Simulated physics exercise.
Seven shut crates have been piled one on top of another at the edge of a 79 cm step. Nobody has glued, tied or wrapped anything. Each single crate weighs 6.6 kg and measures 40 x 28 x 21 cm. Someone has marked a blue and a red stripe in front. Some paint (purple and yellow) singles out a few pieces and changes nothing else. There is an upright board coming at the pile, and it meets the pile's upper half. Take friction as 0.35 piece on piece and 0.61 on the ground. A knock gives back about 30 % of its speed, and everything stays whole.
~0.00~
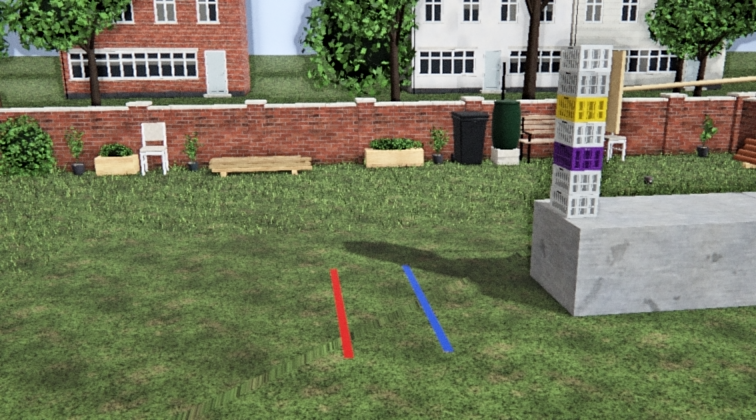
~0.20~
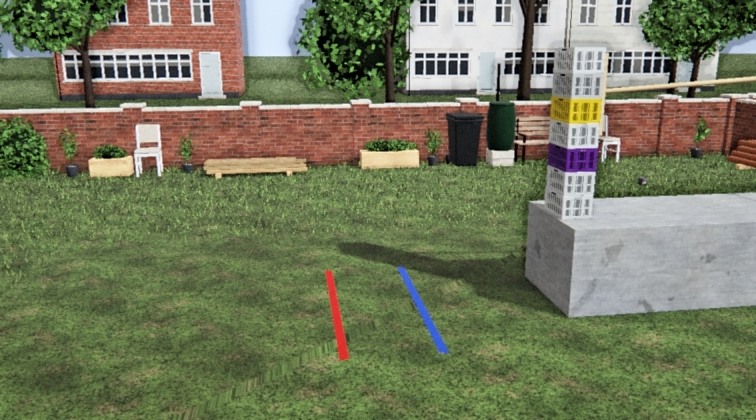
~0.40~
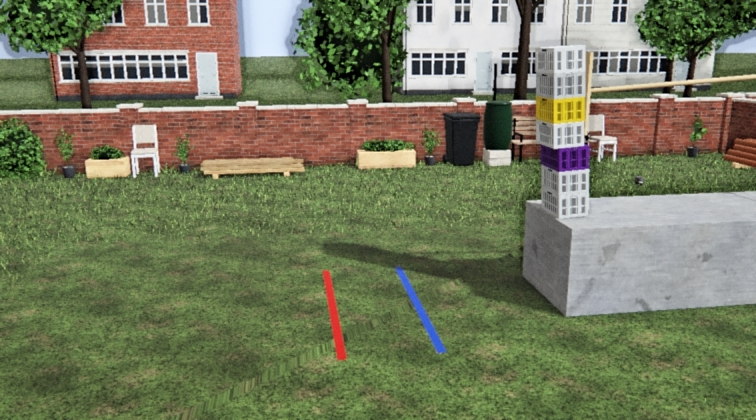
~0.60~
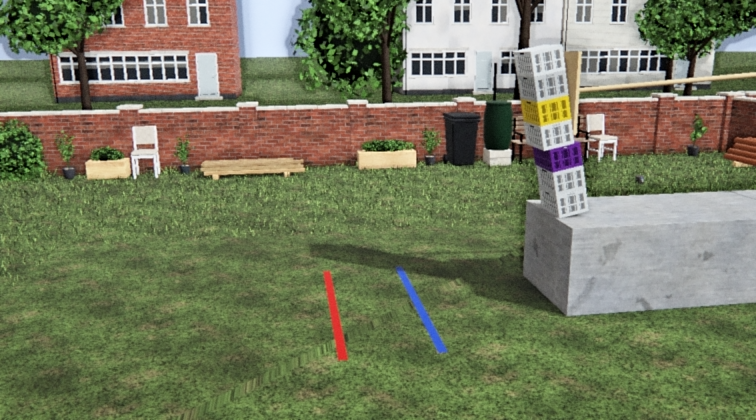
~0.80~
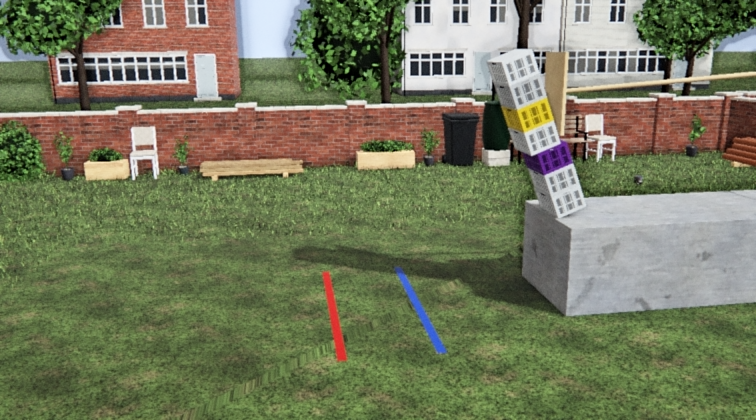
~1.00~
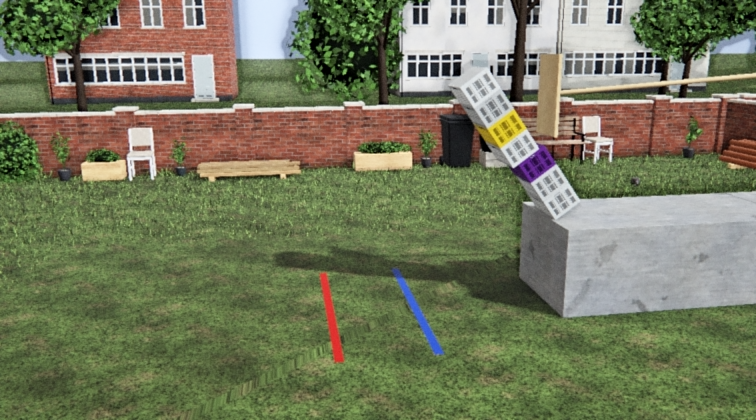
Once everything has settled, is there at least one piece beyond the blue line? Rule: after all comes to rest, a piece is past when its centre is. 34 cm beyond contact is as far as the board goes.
Yes - the outcome is a piece beyond the line.
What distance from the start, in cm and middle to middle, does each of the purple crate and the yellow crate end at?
Displacement in cm - purple: 140; yellow: 210.
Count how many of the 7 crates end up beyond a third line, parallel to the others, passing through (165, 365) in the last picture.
Total: 0.
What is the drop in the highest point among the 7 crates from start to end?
The top ends up some 170 cm lower.
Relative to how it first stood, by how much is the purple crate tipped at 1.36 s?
Measured against how it began, the tilt is near 80 degrees.
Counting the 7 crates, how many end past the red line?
Count recorded: 0.
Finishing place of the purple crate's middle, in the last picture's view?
I'd point at about (478, 286).
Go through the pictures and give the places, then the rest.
In the first picture (pixels give the middle of a visible side), board (622, 81) 10 cm short; blue line, near end, (443, 340); red line, near end, (347, 346); purple crate (587, 159); yellow crate (591, 110); none has stirred.
Board (605, 83) 1 mm in; yellow crate (585, 111), in the second picture.
Board (590, 83) 10 cm in; yellow crate (569, 110) 4° from how it stood; purple crate (574, 159) 4° from how it stood; steepest lean 4°, the crate at (570, 60); movement in 7 of them, in the third picture.
Board (578, 82) 20 cm in; yellow crate (554, 111) 12° from how it stood; purple crate (566, 158) 12° from how it stood; steepest lean 12°, the crate at (548, 61); movement in 7 of them, in the fourth picture.
Board (565, 83) 31 cm in; yellow crate (535, 115) 21° from how it stood; purple crate (555, 159) 21° from how it stood; steepest lean 21°, the crate at (528, 92); movement in 7 of them, in the fifth picture.
Board (559, 85) 34 cm in, stopped; blue line, near end, (433, 342); red line, near end, (337, 350); yellow crate (507, 129) 36° from how it stood, 13 cm lower; purple crate (537, 165) 36° from how it stood; movement in 7 of them, in the sixth picture.
After 1.14 s, none of the 7 crates past the blue line, 7 disturbed; purple crate 51° from how it stood, 10 cm lower; yellow crate 51° from how it stood, 29 cm lower.
After 1.36 s, 2 of the 7 crates past the blue line; purple crate on its side; yellow crate on its side.
After 1.66 s, 2 of the 7 crates past the blue line; purple crate 74° from how it stood, 1.15 m lower; yellow crate 59° from how it stood, 1.56 m lower.
In the end (3.4 s), 2 of the 7 crates past the blue line; purple crate on its side; yellow crate on its side. The farthest middle lies 54 cm beyond that line. From the last view, middles, purple crate near (478, 286), yellow crate near (423, 290).
